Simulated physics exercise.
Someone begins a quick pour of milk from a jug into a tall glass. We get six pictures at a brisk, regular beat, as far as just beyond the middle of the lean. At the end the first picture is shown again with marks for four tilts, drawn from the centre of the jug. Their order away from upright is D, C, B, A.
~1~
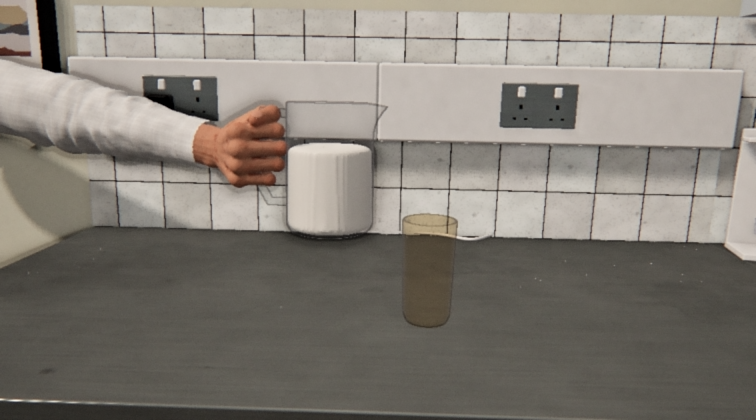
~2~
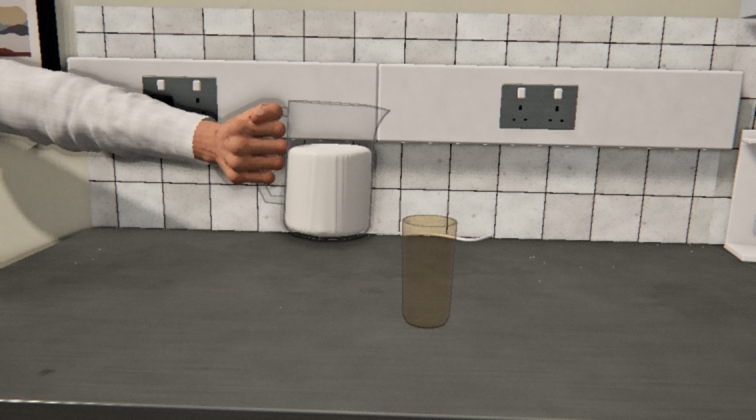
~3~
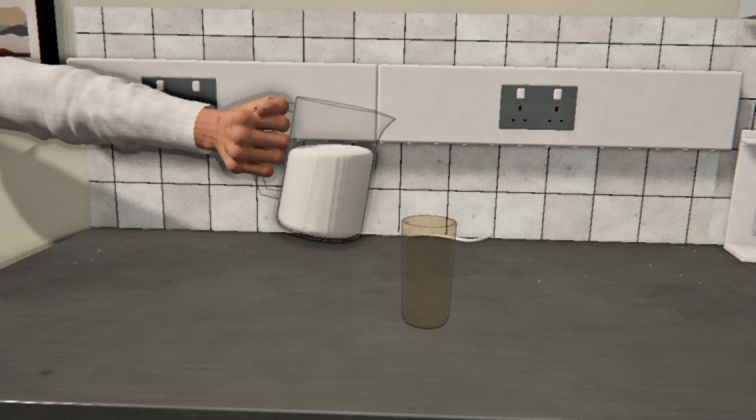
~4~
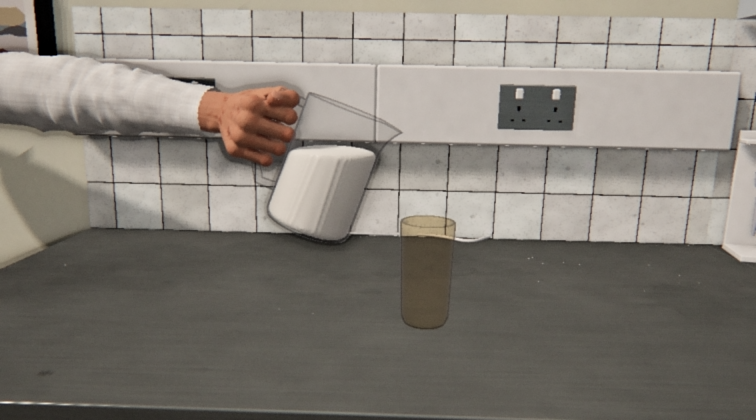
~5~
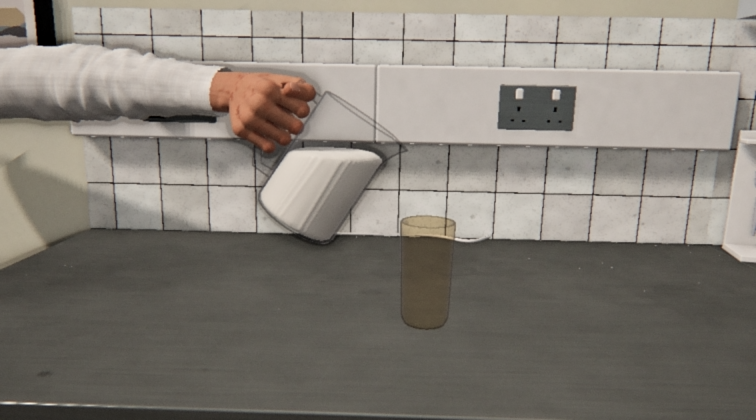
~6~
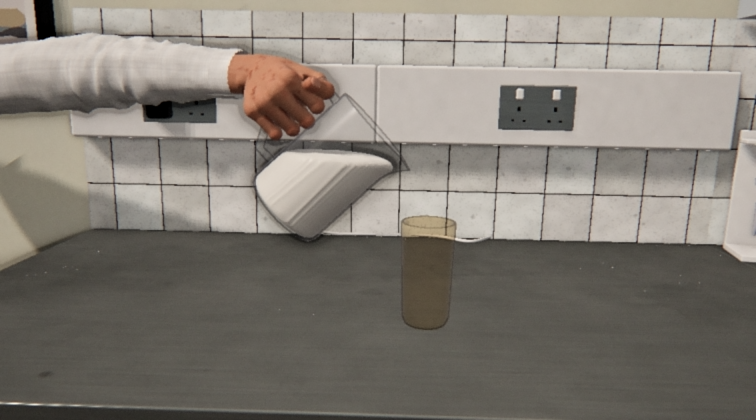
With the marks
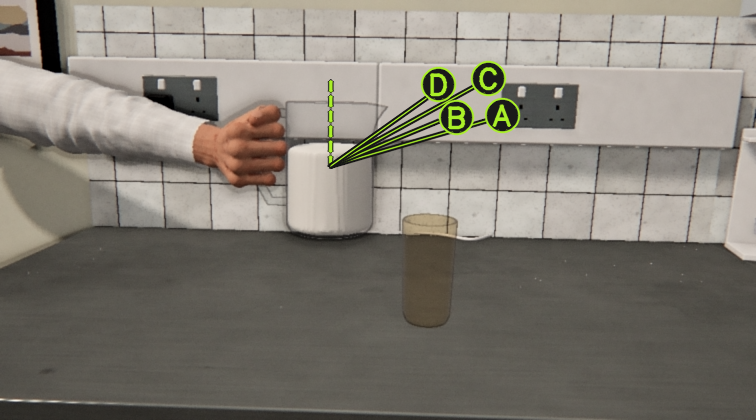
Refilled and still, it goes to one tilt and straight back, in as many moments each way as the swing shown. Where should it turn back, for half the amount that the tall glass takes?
Line B.
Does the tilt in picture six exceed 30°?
Yes.
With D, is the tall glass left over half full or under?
Under half.
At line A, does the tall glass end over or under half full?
Over.
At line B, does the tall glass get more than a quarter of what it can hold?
Yes, clearly.
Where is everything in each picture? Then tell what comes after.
Upright, lip at (386, 106); rim of the tall glass round (430, 219); nothing has left yet.
Tipped about 2°, lip at (388, 110); nothing has left yet.
Tipped about 9°, lip at (394, 118); nothing has left yet.
Tipped about 20°, lip at (401, 131); nothing has left yet.
Tipped about 33°, lip at (407, 149); nothing has left yet.
Tipped about 47°, lip at (409, 169); nothing has left yet.
On the marked copy, A at (486, 120); B at (438, 121); C at (473, 86); D at (426, 98).
If A is chosen, the tall glass ends with about 76 % of what it can hold; 3 % of the milk is spilt.
If B is chosen, the tall glass ends with about 52 % of what it can hold.
If C is chosen, the tall glass ends with about 32 % of what it can hold.
If D is chosen, the tall glass ends with about 17 % of what it can hold.
